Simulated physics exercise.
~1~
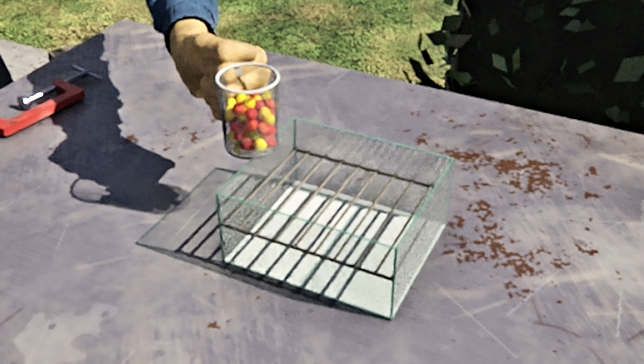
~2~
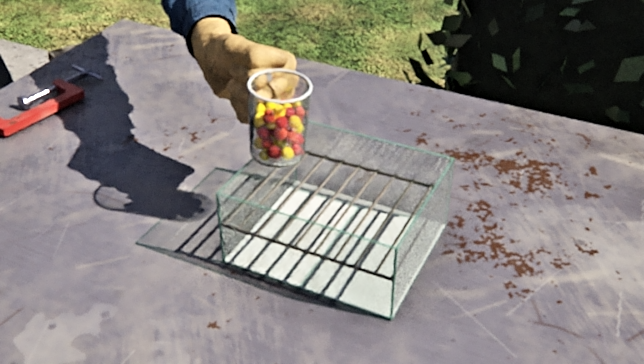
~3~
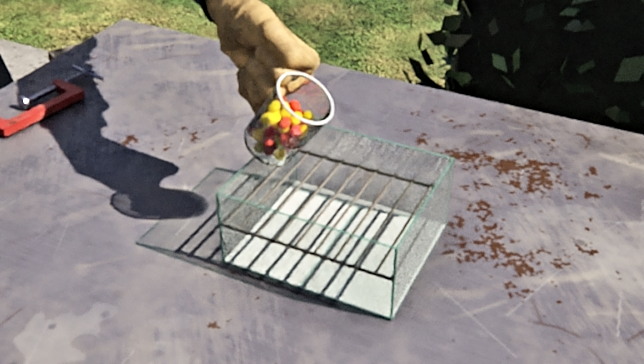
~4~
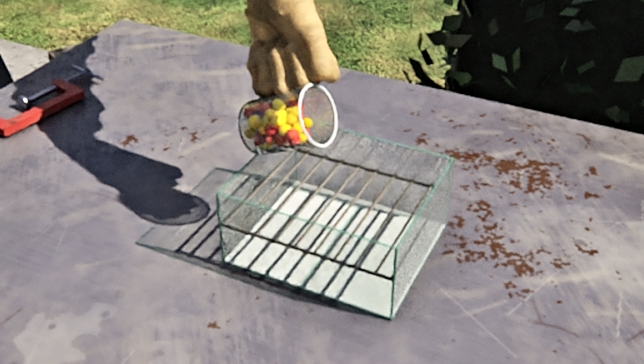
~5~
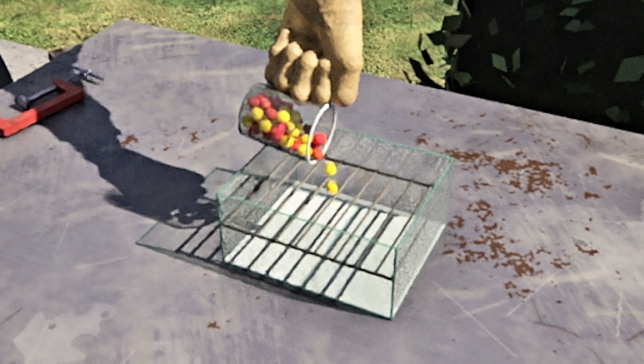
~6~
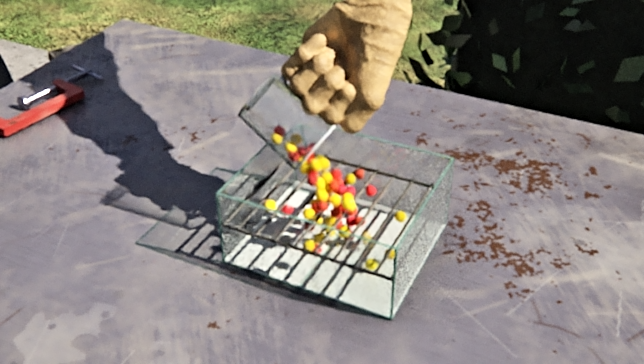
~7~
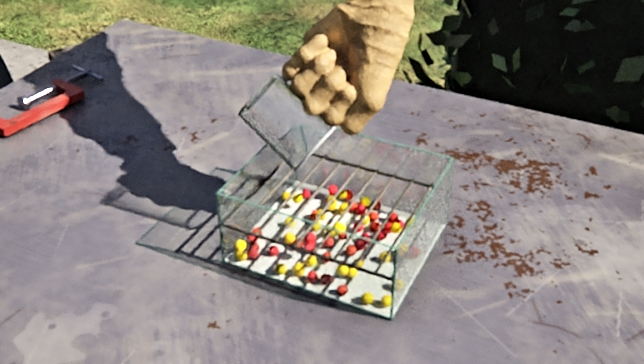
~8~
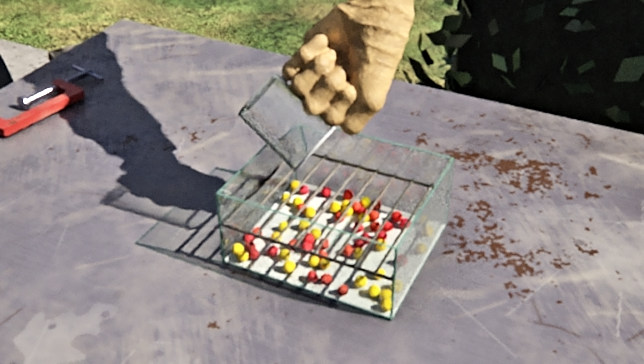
The footage shows a gloved hand moving a clear cup of yellow and red balls to the right over a glass-sided wire rack, then tipping it until the balls pour out, drop through the gaps, and end up scattered beneath the wires, with the upturned cup still held above.
